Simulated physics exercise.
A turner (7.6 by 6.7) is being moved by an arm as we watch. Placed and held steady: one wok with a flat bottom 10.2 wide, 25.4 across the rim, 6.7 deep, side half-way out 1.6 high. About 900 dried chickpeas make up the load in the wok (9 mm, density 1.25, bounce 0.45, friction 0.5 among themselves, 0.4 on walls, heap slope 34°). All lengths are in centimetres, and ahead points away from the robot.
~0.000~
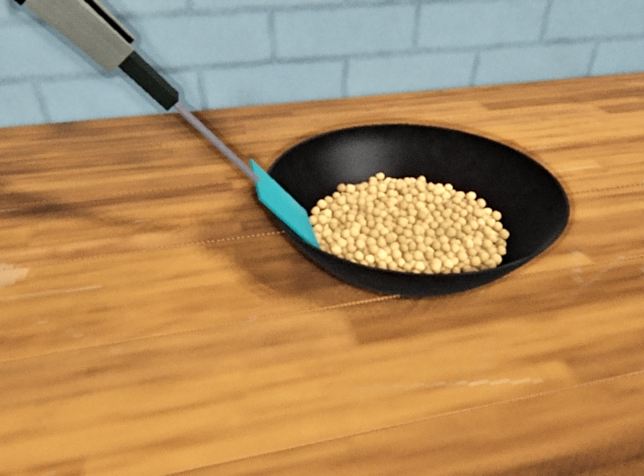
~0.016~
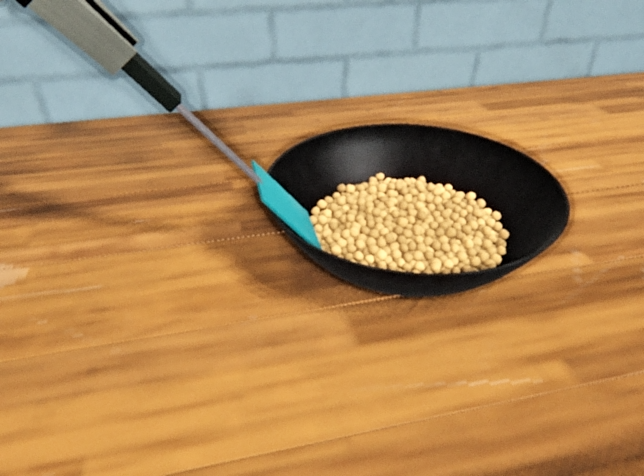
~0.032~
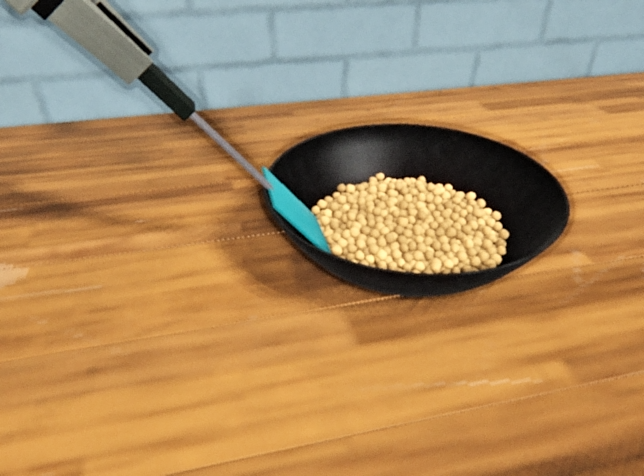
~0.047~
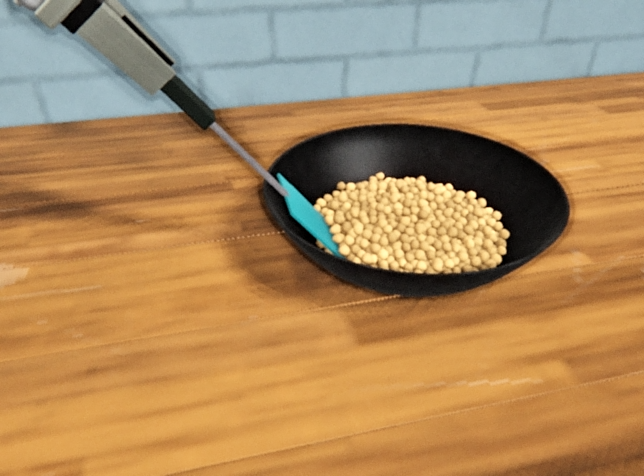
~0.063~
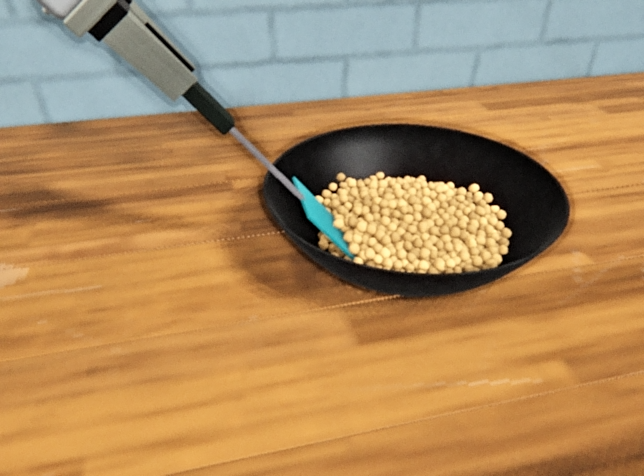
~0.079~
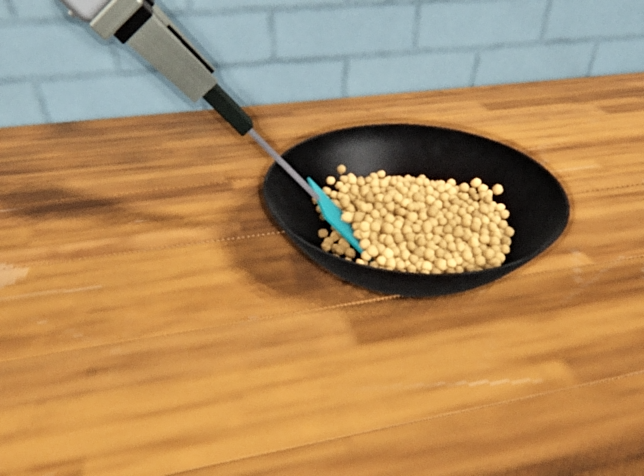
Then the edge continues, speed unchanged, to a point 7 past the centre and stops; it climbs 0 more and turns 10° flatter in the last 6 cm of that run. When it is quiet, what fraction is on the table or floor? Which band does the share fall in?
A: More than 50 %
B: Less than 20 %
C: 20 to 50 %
Answer: B.
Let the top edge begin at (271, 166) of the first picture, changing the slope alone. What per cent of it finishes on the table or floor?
About 5 per cent.
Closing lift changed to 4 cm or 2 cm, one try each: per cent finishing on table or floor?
First try around 15 percent, second try around 10 percent.
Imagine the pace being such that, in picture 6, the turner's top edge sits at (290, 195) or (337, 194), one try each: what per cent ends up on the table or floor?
Roughly 0 per cent, then roughly 5 per cent.
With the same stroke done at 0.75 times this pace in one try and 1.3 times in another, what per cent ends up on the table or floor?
Some 0 and 10 per cent.
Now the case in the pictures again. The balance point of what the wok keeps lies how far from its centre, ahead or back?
Ahead of centre, roughly 4.0 centimetres.
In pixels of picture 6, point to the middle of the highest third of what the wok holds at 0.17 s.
(461, 201).
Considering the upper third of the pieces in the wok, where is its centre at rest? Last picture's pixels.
Roughly at (492, 193).
After 0.12 s, sloping 52°, highest piece 6 above the table; 900 in the wok.
After 0.17 s, sloping 48°, highest piece 6 above the table; 900 in the wok.
After 0.39 s, sloping 42°, highest piece 7 above the table; 868 in the wok, 27 on the table or floor, 5 on the blade or in flight.
After 1.44 s, sloping 42°, highest piece 7 above the table; 868 in the wok, 32 on the table or floor.
At rest, 868 in the wok, 32 on the table or floor. That is 4 % on the table or floor.
